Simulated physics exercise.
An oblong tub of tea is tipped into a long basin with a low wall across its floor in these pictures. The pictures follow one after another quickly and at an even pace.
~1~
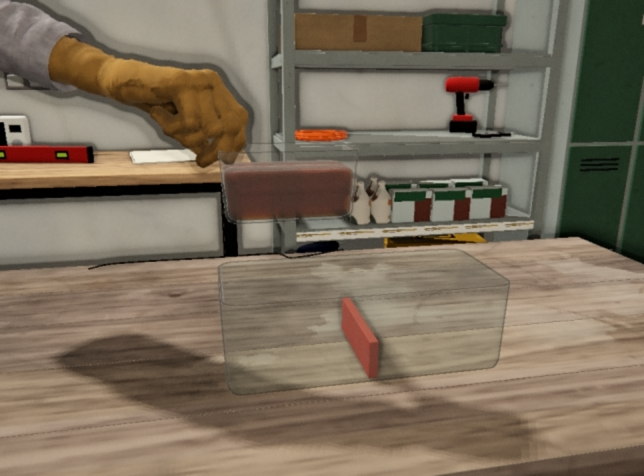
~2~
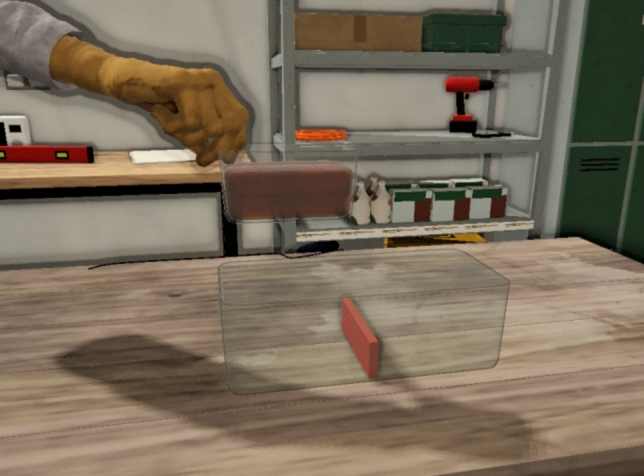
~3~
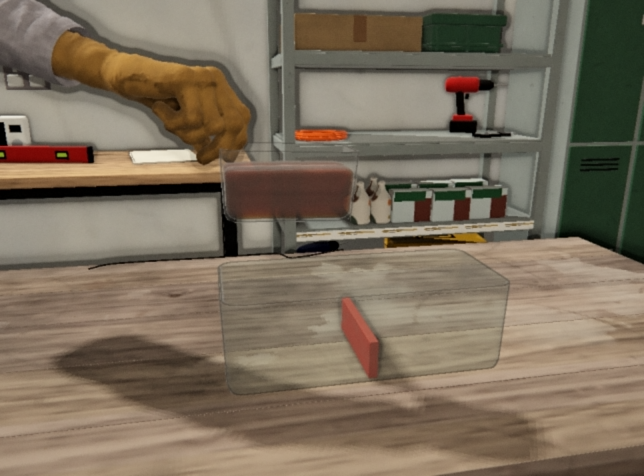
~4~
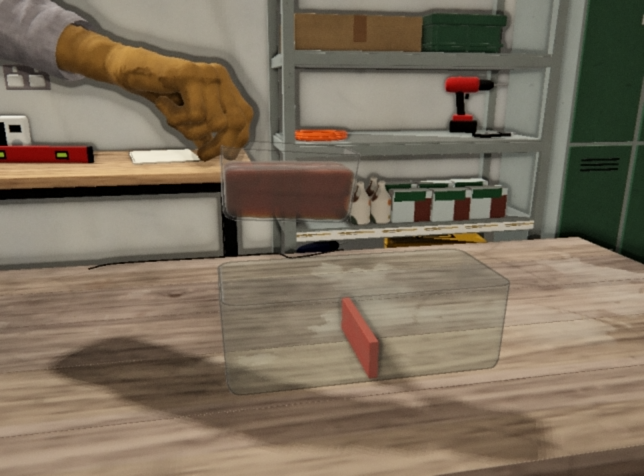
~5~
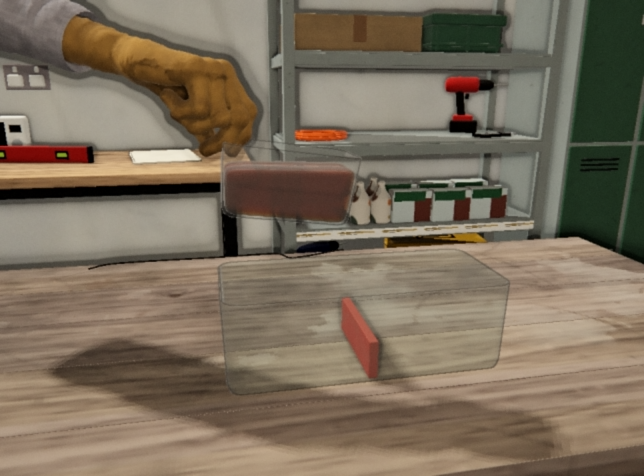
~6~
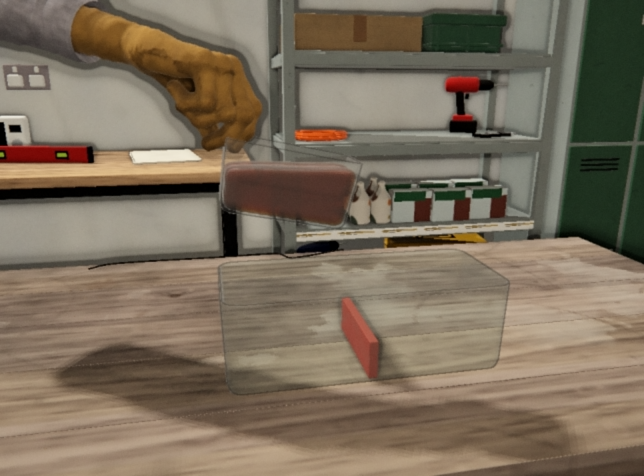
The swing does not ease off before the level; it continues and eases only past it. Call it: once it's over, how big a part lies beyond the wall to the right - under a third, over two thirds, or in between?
Over two thirds.
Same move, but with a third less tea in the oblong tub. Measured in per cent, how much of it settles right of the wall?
It should come out close to 65 per cent.
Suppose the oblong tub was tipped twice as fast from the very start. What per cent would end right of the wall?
It comes to some 70 in a hundred.
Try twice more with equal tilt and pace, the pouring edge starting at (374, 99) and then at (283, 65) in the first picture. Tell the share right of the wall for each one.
95 % and 40 %.
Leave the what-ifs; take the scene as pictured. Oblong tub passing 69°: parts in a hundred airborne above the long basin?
It works out to about 35 percent.
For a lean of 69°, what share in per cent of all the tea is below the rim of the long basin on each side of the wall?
Left part close to 0 in a hundred, right part close to 15.
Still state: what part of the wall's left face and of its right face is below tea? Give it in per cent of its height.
On the left 10 %, on the right 40 %.
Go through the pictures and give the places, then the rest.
In the first picture, it leans 0°; its right rim is at (350, 148); the tea meets the walls at (222, 168) and (346, 165); the long basin's rim runs from (220, 284) to (484, 266); the wall's top is at (359, 319).
In the second picture, it leans 0°; its right rim is at (351, 148); the tea meets the walls at (223, 168) and (347, 165).
In the third picture, it leans 2°; its right rim is at (351, 150); the tea meets the walls at (223, 168) and (347, 165).
In the fourth picture, it leans 4°; its right rim is at (352, 152); the tea meets the walls at (224, 167) and (348, 167).
In the fifth picture, it leans 7°; its right rim is at (353, 156); the tea meets the walls at (224, 167) and (348, 167).
In the sixth picture, it leans 12°; its right rim is at (355, 161); the tea meets the walls at (224, 167) and (350, 167).
A moment on, the oblong tub is tipped part way and 50 per cent is still to pour, 0 is left of the wall and 16 right of it.
Next, the oblong tub is tipped right over and 8 per cent is still to pour, 10 is left of the wall and 76 right of it.
Then the oblong tub is tipped right over and 0 per cent is still to pour, 23 is left of the wall and 77 right of it.
Later the oblong tub is tipped right over and 0 per cent is still to pour, 23 is left of the wall and 77 right of it.
At rest 23 per cent lies left of the wall, 77 right of it and 1 outside.
